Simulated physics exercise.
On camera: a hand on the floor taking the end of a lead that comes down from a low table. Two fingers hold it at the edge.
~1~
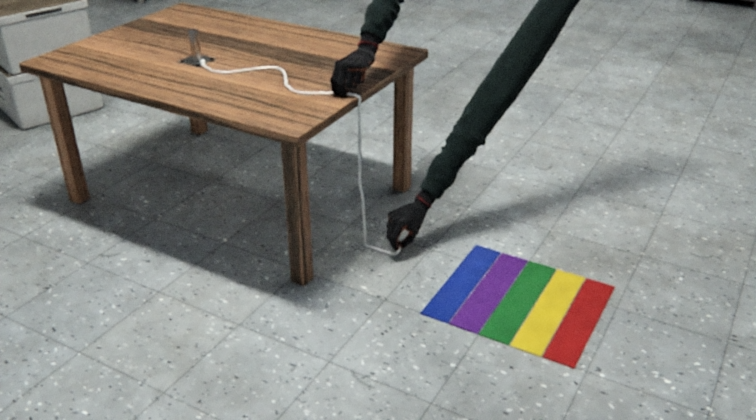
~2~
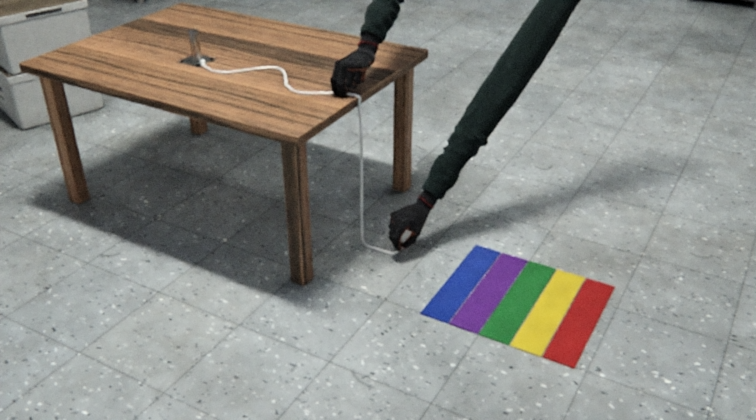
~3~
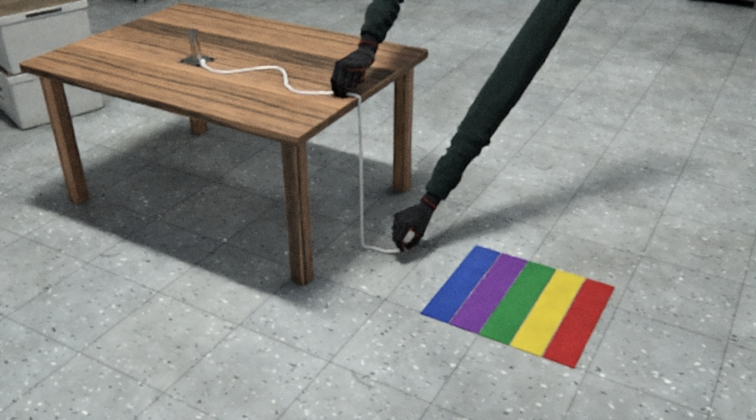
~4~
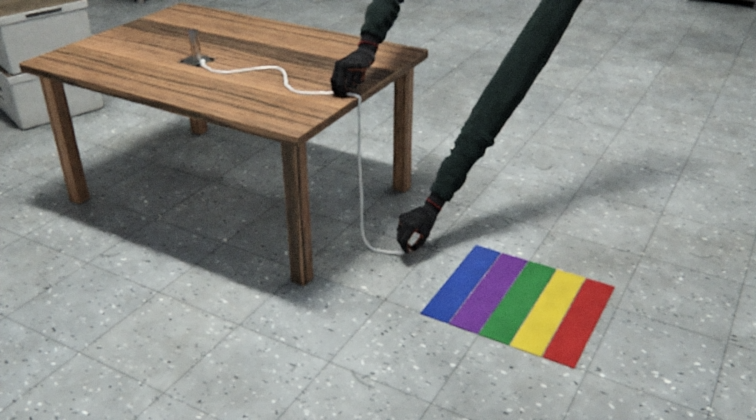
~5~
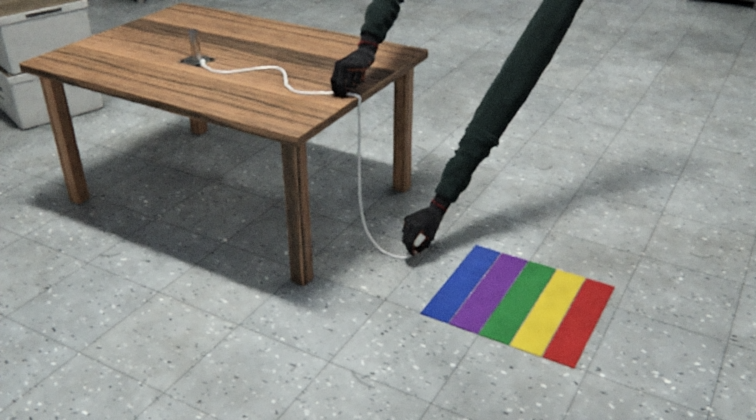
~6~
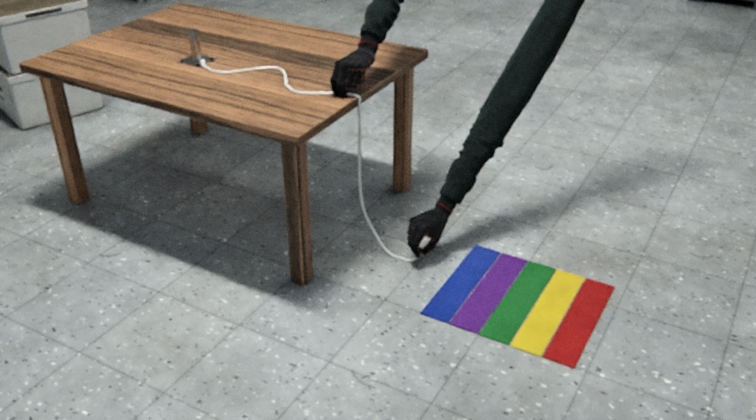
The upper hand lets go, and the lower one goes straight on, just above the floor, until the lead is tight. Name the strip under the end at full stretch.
It gets as far as the yellow strip.
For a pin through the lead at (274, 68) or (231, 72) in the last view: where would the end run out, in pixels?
In that order: (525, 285) and (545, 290).
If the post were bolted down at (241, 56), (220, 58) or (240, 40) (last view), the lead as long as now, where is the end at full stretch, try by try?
The places are (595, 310), (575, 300) and (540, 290).
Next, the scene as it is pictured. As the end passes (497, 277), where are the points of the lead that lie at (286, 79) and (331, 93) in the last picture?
The first at (311, 85), the second at (363, 114).
Soon after, end near (497, 277); over purple.
After that, end near (533, 289); over green.
At the stop, end near (555, 296); over yellow. The yellow one.
